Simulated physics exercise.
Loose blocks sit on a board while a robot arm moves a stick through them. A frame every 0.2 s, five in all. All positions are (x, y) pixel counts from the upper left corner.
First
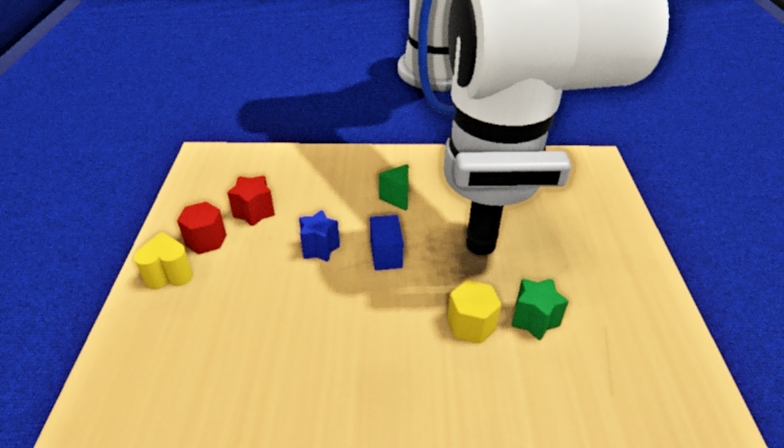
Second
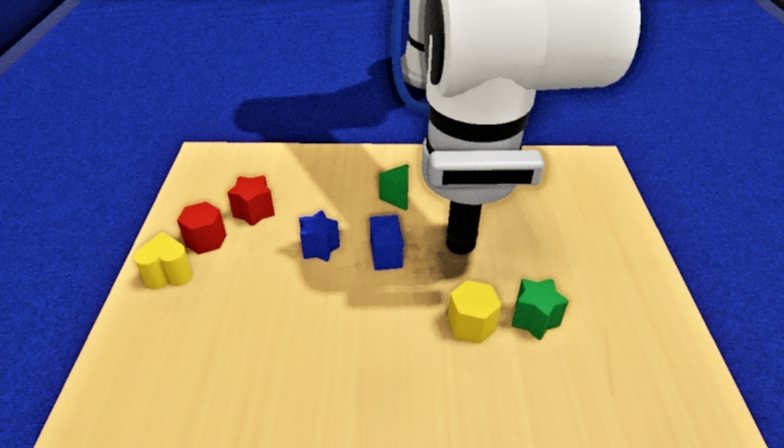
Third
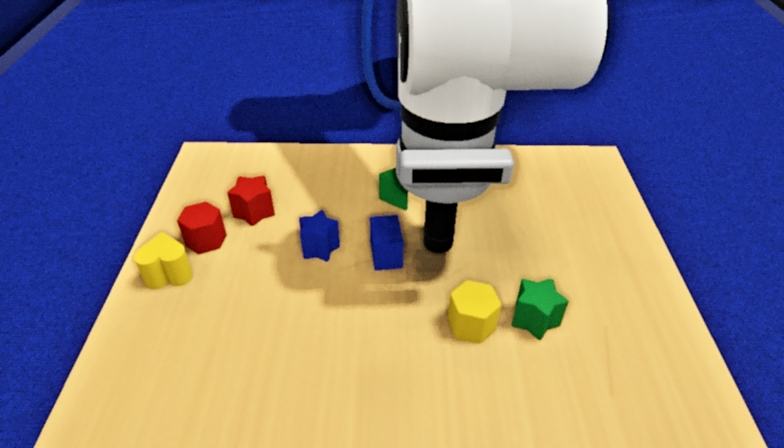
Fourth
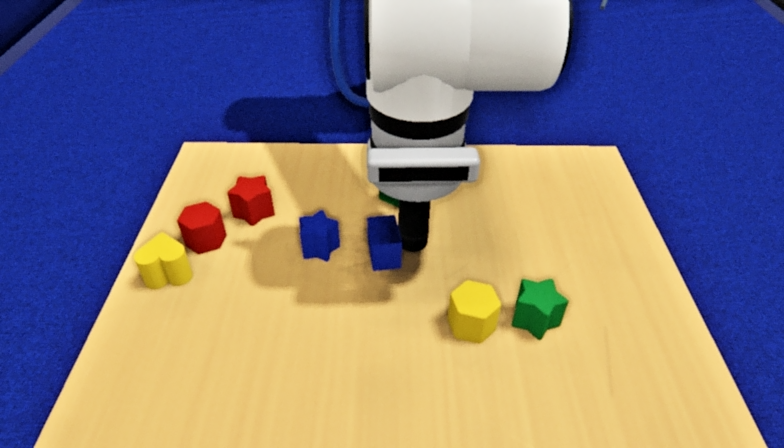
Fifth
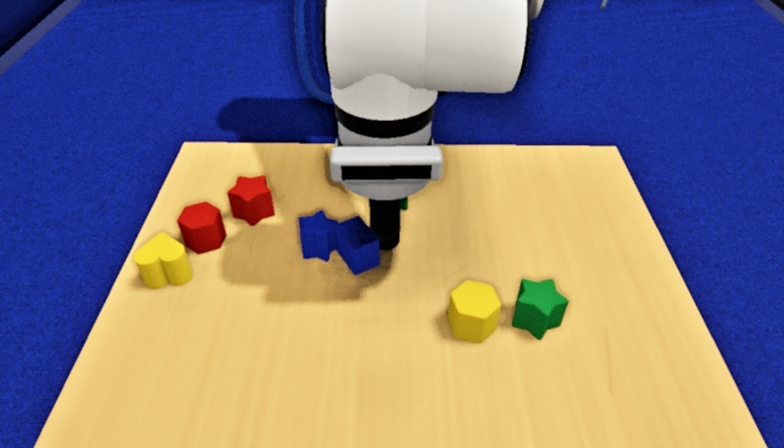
On a wooden board, a robot arm moves its black stick left and pushes a blue rectangular block against a blue star-shaped block.
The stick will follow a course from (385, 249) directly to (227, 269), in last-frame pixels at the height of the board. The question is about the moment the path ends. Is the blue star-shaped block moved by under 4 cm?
I believe not.
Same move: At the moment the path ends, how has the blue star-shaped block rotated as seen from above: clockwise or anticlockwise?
I'd predict that, seen from above, the blue star-shaped block rotates clockwise.
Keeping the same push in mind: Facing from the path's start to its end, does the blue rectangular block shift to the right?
No, that is not what happens.
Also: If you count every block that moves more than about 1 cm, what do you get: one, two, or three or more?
2.
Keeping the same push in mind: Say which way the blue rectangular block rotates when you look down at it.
If we look at it from overhead, the blue rectangular block pivots counter-clockwise.
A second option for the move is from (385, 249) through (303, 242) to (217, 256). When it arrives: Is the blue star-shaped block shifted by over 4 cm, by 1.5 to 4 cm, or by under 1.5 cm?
It goes beyond 4 cm.
What follows on the original path. One third of the way, stick (331, 248); blue star-shaped block (284, 218), turned 35° clockwise; blue rectangular block (301, 241).
Two thirds of the way, stick (277, 255); blue star-shaped block (267, 213), turned 90° clockwise; blue rectangular block (248, 253), turned 25° anticlockwise.
At the end, stick (224, 260); red hexagon not moved; blue star-shaped block (265, 213), turned 100° clockwise; blue rectangular block (217, 266), turned 60° anticlockwise.
